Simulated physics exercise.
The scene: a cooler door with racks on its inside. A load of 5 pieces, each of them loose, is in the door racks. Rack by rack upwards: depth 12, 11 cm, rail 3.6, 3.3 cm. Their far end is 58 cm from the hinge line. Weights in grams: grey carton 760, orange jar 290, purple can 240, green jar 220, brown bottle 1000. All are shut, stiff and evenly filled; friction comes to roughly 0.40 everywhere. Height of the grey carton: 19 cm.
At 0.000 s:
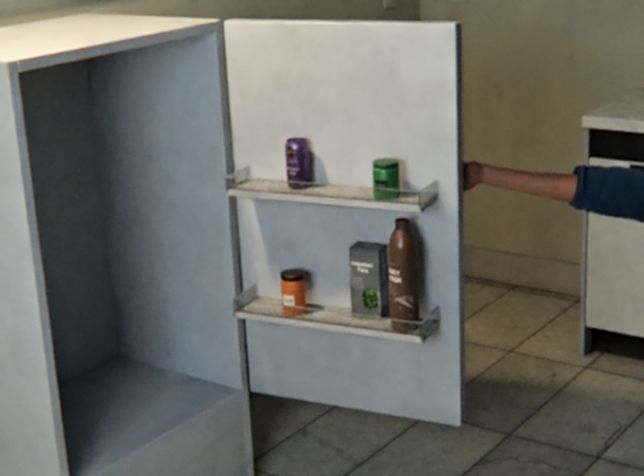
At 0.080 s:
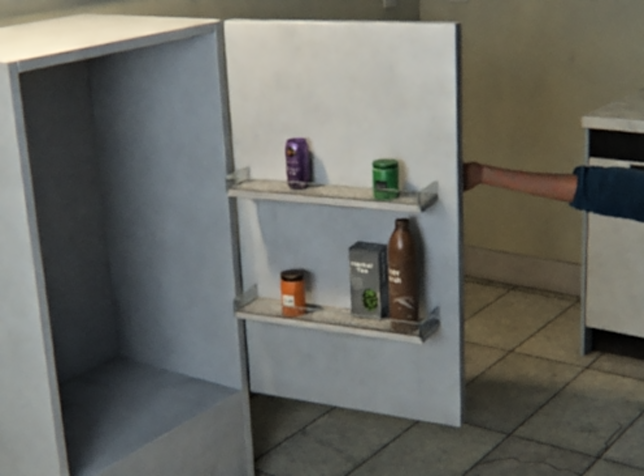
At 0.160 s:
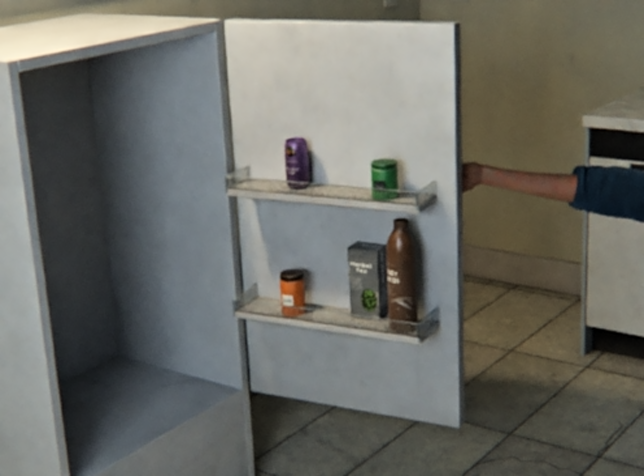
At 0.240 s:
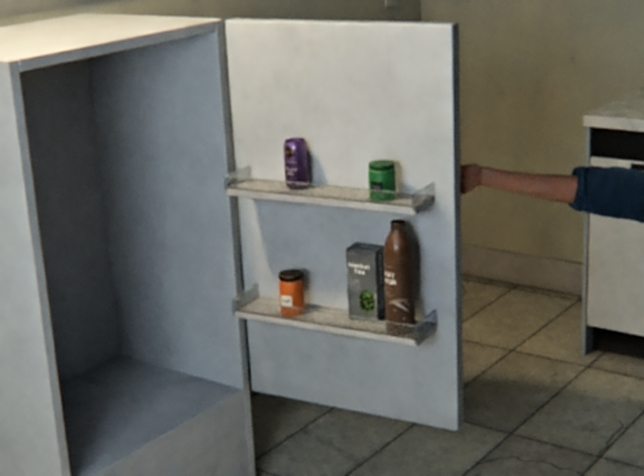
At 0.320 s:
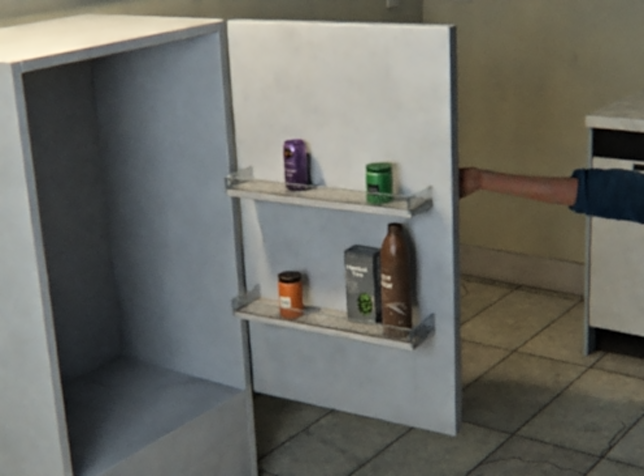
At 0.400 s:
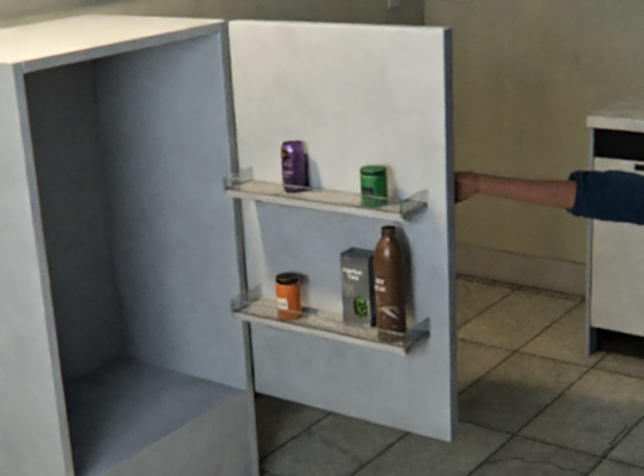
In a tiled room, a hand at the right edge of a cooler's wide-open door holds it almost still, with cans, jars, a carton and a brown bottle on its two racks. The arm then swings the door slightly, its outer edge shifting a little left while the items ride along upright.
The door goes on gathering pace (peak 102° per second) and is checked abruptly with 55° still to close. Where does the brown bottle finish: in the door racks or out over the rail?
The brown bottle jumps its rail.
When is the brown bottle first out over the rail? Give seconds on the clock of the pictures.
At about 1.0 s.
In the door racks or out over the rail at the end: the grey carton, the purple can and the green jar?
The grey carton finishes out over the rail; the purple can ends in the door racks; the green jar ends in the door racks.
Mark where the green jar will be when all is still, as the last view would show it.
Around (262, 207).
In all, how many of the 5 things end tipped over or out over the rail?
2 of them.
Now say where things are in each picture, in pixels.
The first frame shows door 100° open; brown bottle (404, 274); grey carton (369, 280).
The second frame shows door 100° open; purple can (297, 164); green jar (386, 179).
The third frame shows door 99° open; grey carton (368, 281); orange jar (293, 293).
The fourth frame shows door 97° open; purple can (296, 164); green jar (382, 180).
The fifth frame shows door 95° open; grey carton (365, 285); orange jar (291, 294).
The sixth frame shows door 91° open; brown bottle (390, 283); purple can (293, 167).
After 0.90 s, door 55° open.
After 1.20 s, door 55° open; grey carton and brown bottle now out over the rail.
After 1.40 s, door 55° open.
In the end (1.8 s), out over the rail, grey carton and brown bottle; the other 3 under 5 cm from the start.
